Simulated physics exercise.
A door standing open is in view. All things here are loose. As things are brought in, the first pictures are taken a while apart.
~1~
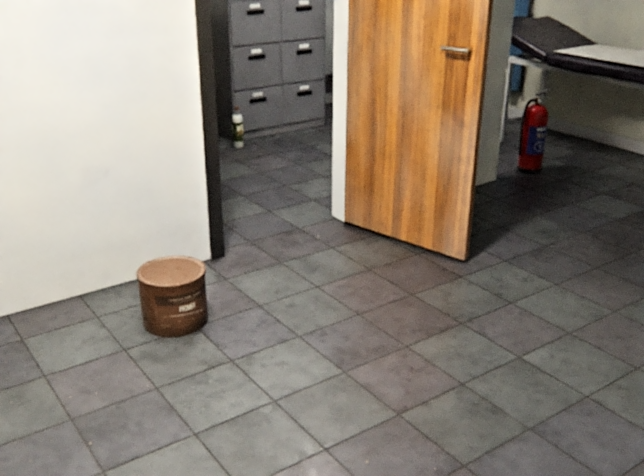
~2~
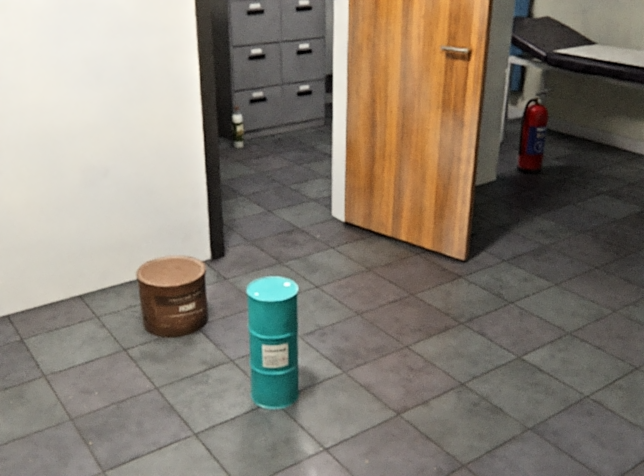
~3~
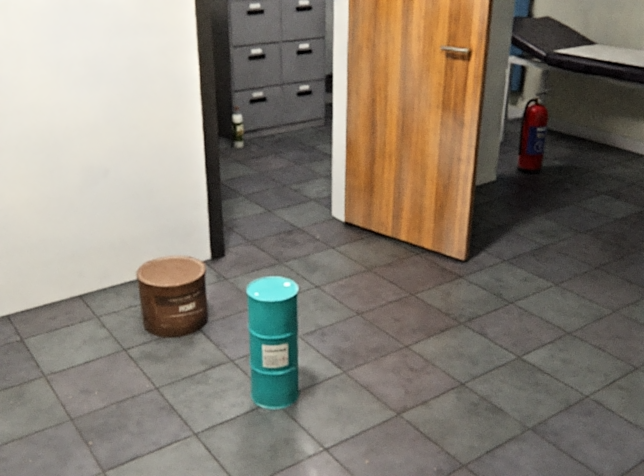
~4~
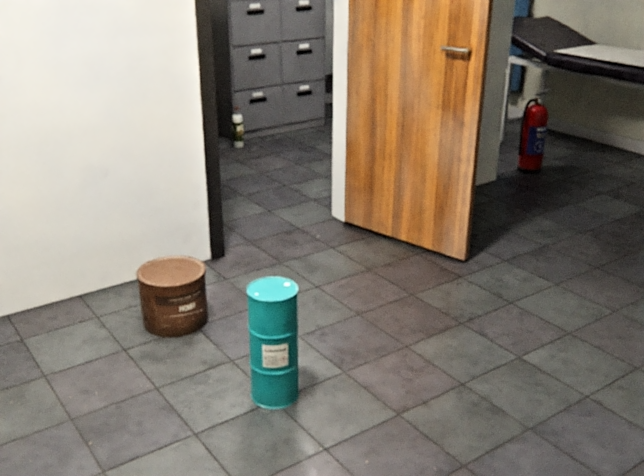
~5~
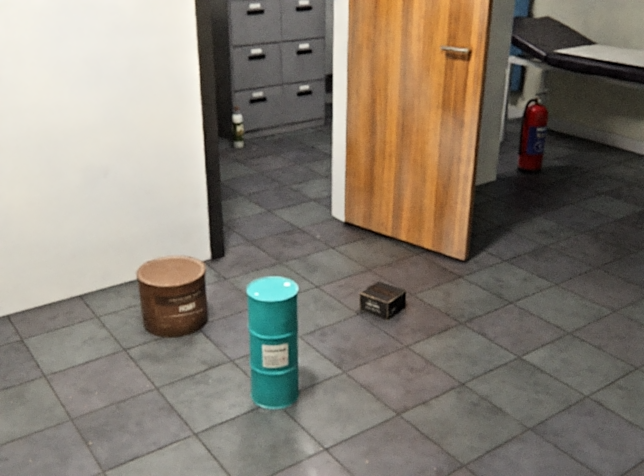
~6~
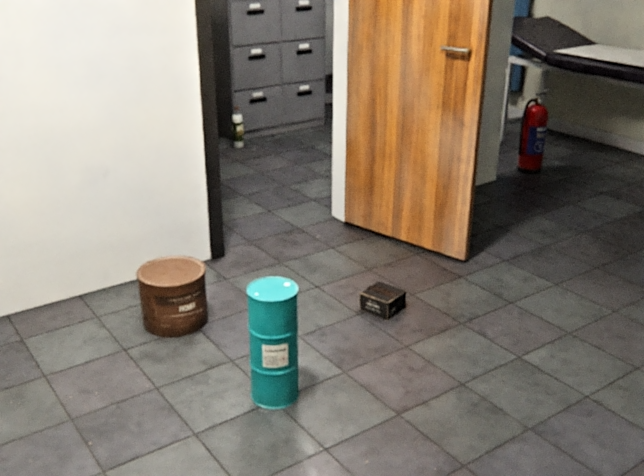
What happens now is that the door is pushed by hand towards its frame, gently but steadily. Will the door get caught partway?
I expect the door will meet its frame.
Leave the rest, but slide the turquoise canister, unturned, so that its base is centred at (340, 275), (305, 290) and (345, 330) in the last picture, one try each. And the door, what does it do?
Case one: Gets held up; case two: Swings all the way; case three: Swings all the way.
Then, 0.60 s after the last picture, door at 89°.
Then, 1.10 s after the last picture, door at 62°.
Then, 1.50 s after the last picture, door at 36°.
Then, 1.90 s after the last picture, door at 9°.
At rest, door at 0°; all 3 in place. Seen from the same camera at the end, black box near (383, 300).
